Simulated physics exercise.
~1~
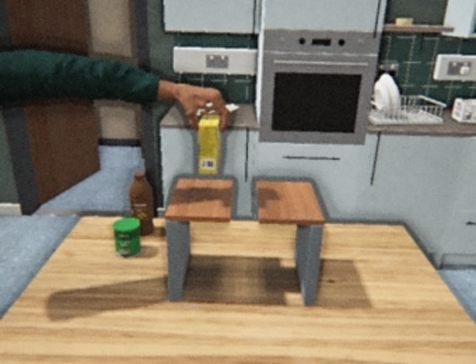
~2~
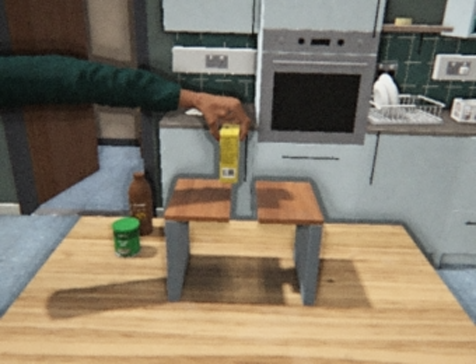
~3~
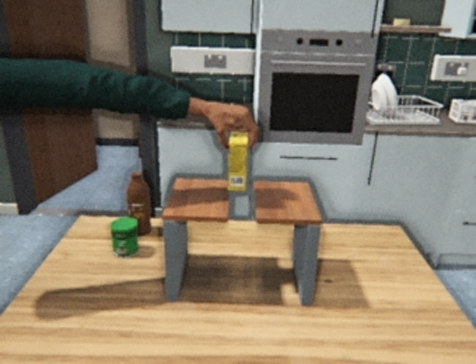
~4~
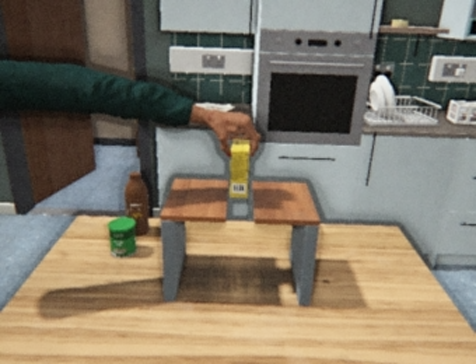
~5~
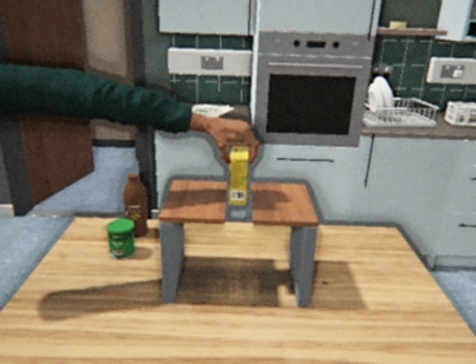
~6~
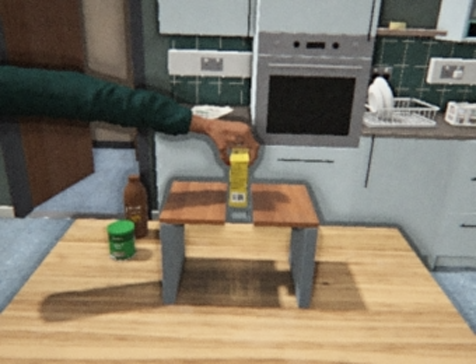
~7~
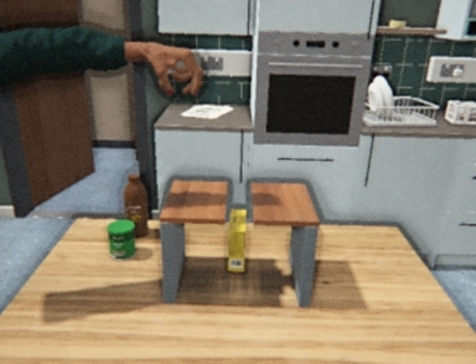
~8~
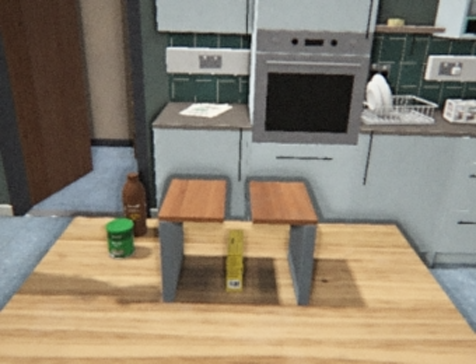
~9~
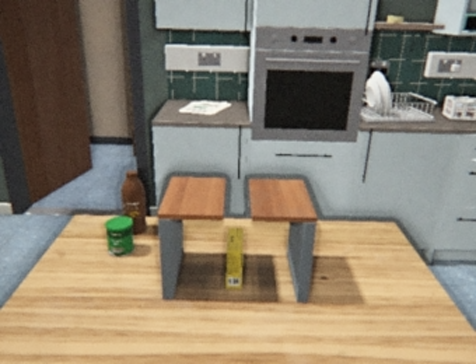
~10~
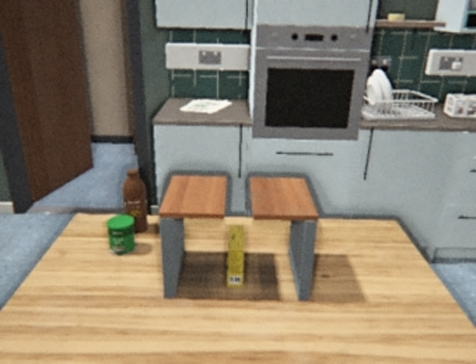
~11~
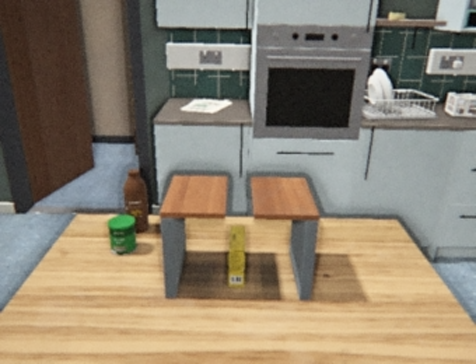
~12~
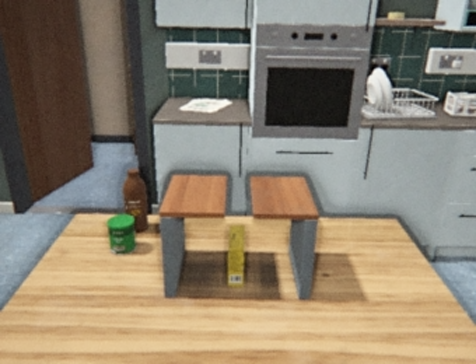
The clip opens on a wooden kitchen table where two supports with brown tops and grey legs stand a little apart, with a green tin and a brown bottle to their left. A hand in a dark green sleeve holds a yellow packet upright above them. The hand moves the packet right until it is over the gap, then lowers it toward the opening. The fingers let go, and the packet drops through between the tops as the hand draws back to the left and leaves view. The packet ends standing upright on the table between the supports, while the tin and bottle stay put.
